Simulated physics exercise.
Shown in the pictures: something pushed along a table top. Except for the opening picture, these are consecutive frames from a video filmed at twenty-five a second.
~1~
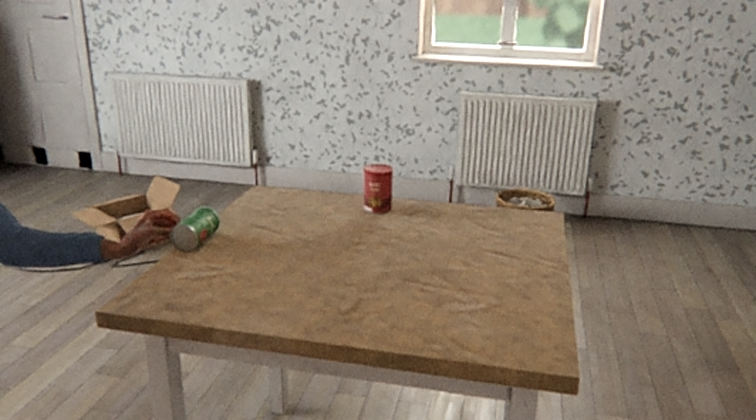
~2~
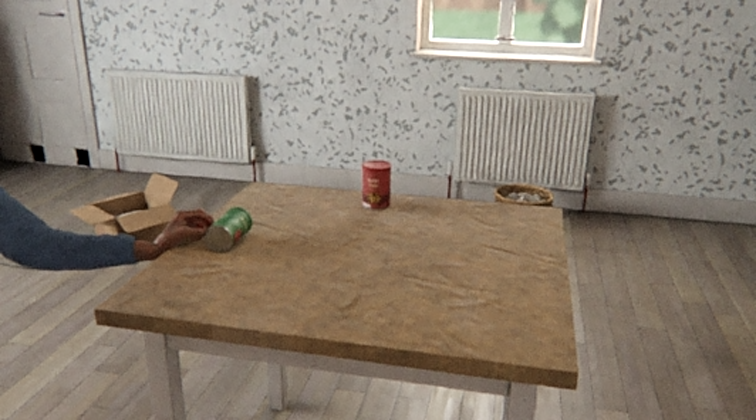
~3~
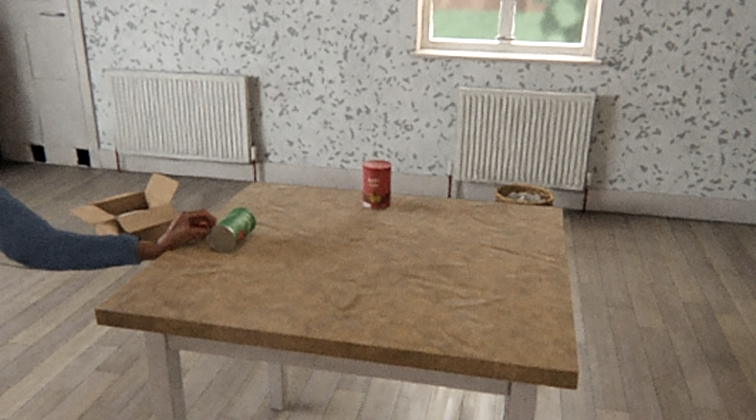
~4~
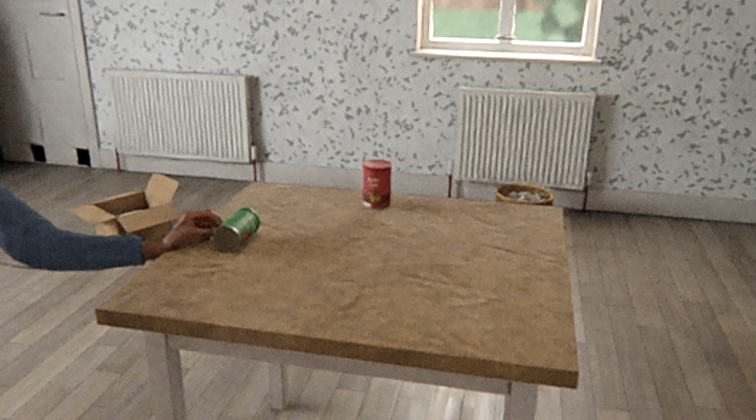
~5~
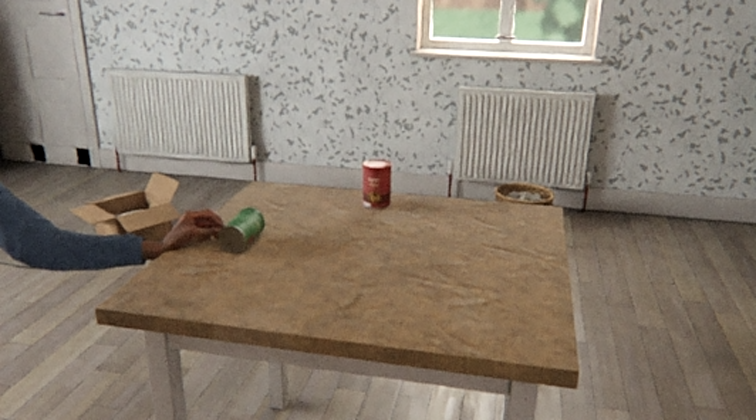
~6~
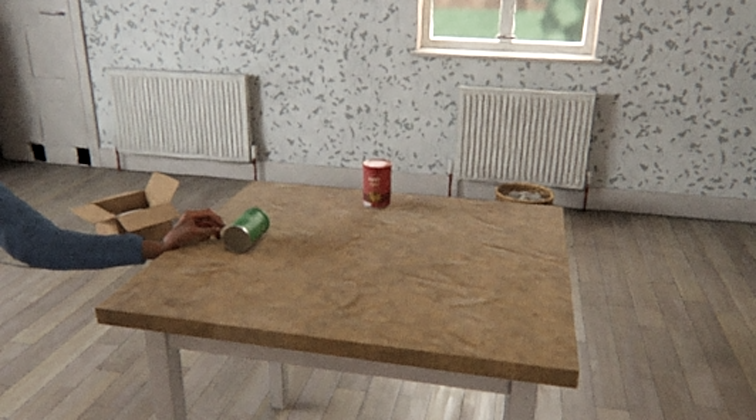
A hand pushes a green tin lying on its side slightly right across a table.
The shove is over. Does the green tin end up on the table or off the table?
Aboard.
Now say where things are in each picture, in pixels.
Under the hand; green tin (195, 229), in the first frame.
Under the hand; green tin (229, 229), in the second frame.
Under the hand; green tin (233, 230), in the third frame.
Green tin (237, 230), in the fourth frame.
Green tin (242, 230), in the fifth frame.
Green tin (247, 230) displaced a little, in the sixth frame.
Then, 0.10 s past the last view, green tin displaced about its own width near (257, 231).
Then, 0.20 s past the last view, green tin displaced about its own width near (265, 232).
Then, 0.50 s past the last view, green tin displaced about its own width near (277, 233).
Finally, moved from the start, green tin. Final places as the last picture's camera would see them, green tin near (277, 233).
